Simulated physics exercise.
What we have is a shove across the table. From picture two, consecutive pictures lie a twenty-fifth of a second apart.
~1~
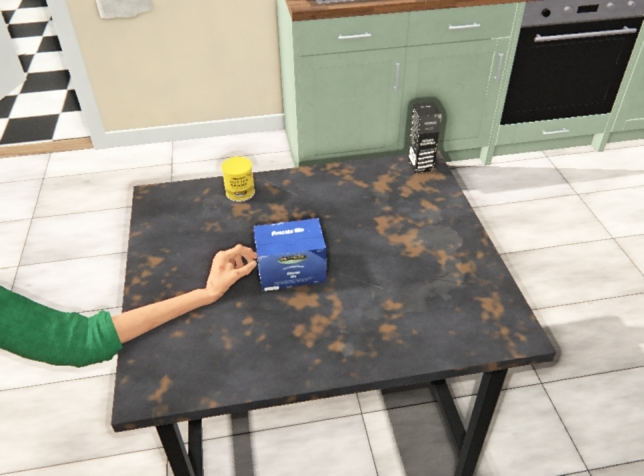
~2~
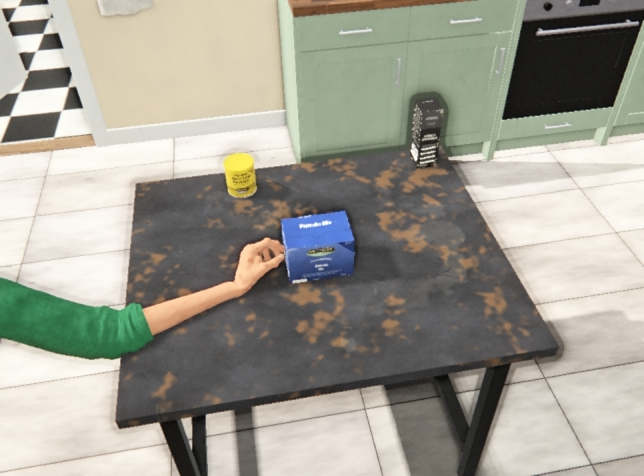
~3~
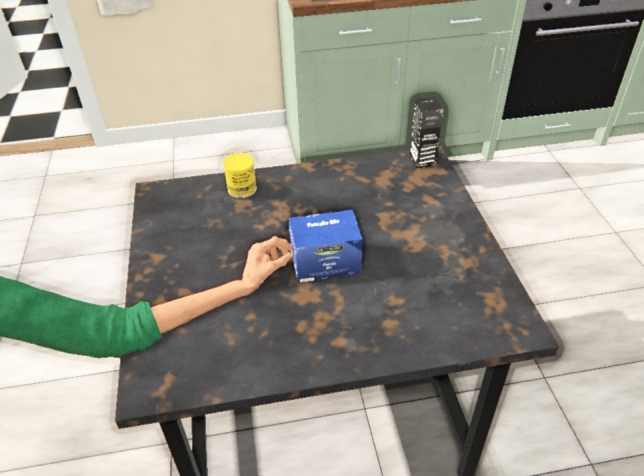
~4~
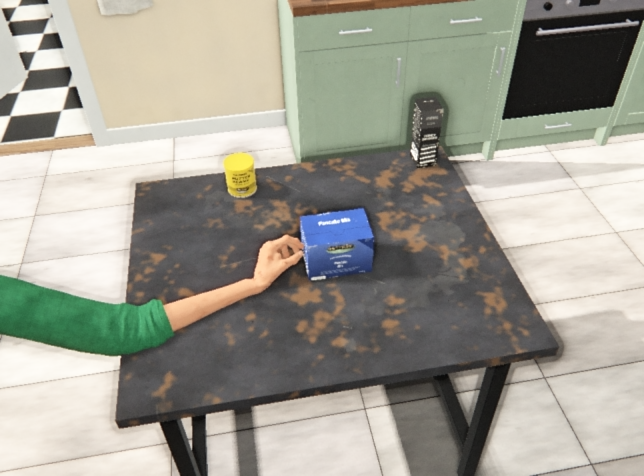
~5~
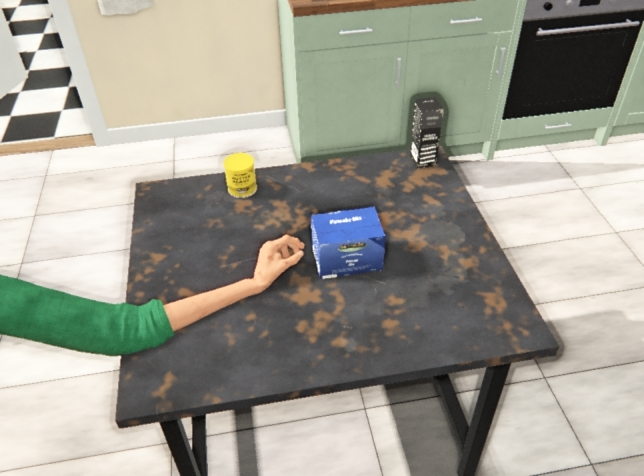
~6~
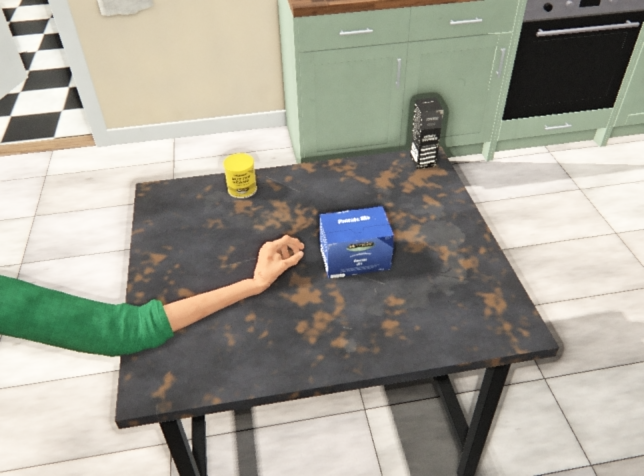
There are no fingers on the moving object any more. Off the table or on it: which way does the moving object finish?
On it.
Then, 0.10 s after the last picture, blue box slid a little near (364, 241).
Then, 0.60 s after the last picture, blue box resting near (364, 241).
At rest, moved from the start, blue box. Seen from the same camera at the end, blue box near (364, 241).
